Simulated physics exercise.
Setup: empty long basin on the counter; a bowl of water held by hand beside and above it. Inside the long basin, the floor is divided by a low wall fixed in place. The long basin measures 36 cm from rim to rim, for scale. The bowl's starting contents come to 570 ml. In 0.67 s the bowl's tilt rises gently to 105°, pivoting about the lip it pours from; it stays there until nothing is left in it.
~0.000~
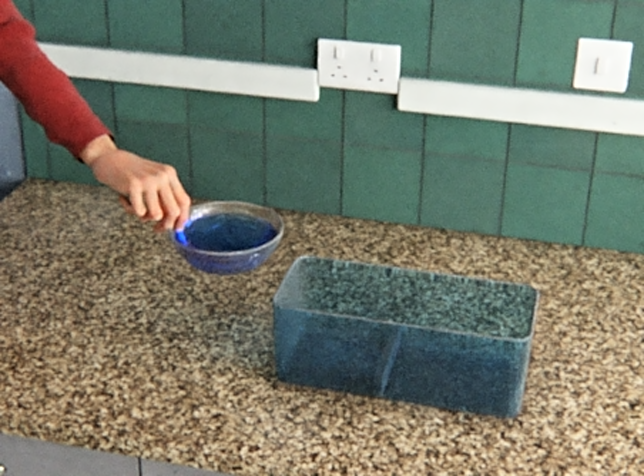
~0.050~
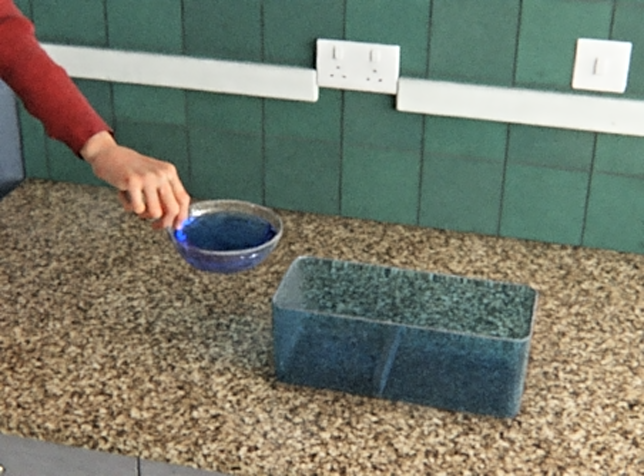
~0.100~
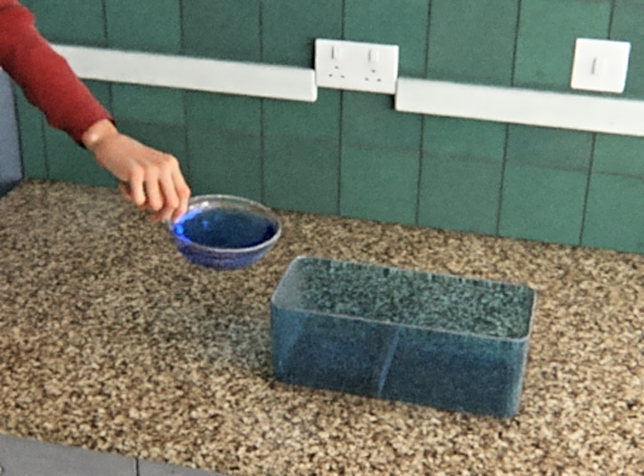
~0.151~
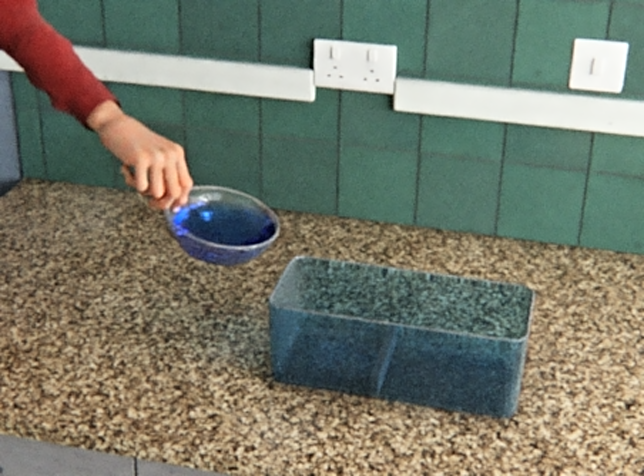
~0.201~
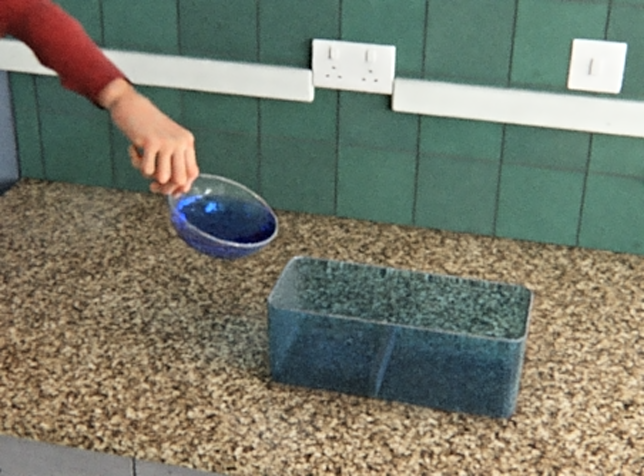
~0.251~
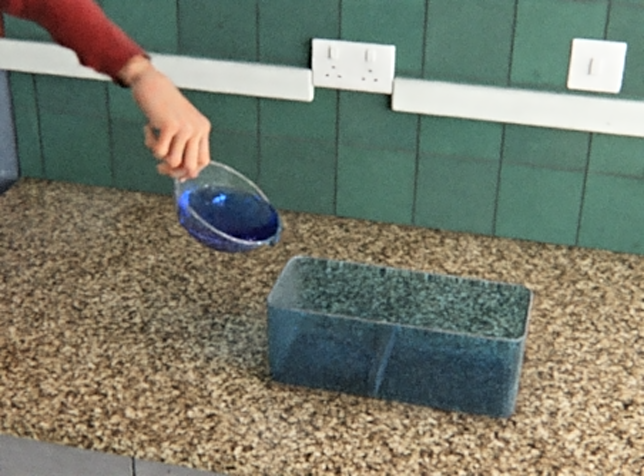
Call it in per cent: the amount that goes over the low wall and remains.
I would put it at about 16 per cent.
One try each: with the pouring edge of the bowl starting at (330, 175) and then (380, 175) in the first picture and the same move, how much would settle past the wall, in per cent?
In order, 75 and 80 per cent.
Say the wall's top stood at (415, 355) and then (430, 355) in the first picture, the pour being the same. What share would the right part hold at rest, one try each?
20 % and 20 %.
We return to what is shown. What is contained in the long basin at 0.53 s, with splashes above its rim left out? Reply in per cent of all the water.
40 %, roughly.
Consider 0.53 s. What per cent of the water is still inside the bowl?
I reckon about 8 in a hundred is still held.
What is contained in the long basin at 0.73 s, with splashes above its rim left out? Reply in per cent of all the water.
Some 90 percent of the total.
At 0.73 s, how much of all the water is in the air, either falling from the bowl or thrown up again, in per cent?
Roughly 10 %.
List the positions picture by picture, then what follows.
Tilt 0°; pouring edge (281, 235); surface from (178, 227) to (278, 240); the long basin's rim runs from (285, 280) to (534, 315); the wall's top is at (389, 350), in the first frame.
Tilt 1°; pouring edge (279, 235); surface from (177, 225) to (277, 239), in the second frame.
Tilt 6°; pouring edge (278, 235); surface from (177, 221) to (275, 236), in the third frame.
Tilt 13°; pouring edge (276, 235); surface from (176, 213) to (275, 232), in the fourth frame.
Tilt 22°; pouring edge (274, 236); surface from (177, 205) to (275, 230); 1 per cent is over the edge, in the fifth frame.
Tilt 32°; pouring edge (273, 235); surface from (181, 194) to (262, 219); 7 per cent is over the edge, in the sixth frame.
Then, 0.53 s in, the tilt is 94° and 8 per cent is still to pour, 40 is left of the wall and 0 right of it.
Then, 0.73 s in, the tilt is 105° and 0 per cent is still to pour, 82 is left of the wall and 7 right of it.
Then, 0.94 s in, the tilt is 105° and 0 per cent is still to pour, 81 is left of the wall and 14 right of it.
Then, 1.17 s in, the tilt is 105° and 0 per cent is still to pour, 79 is left of the wall and 16 right of it.
Finally, 79 per cent lies left of the wall, 16 right of it and 5 outside.
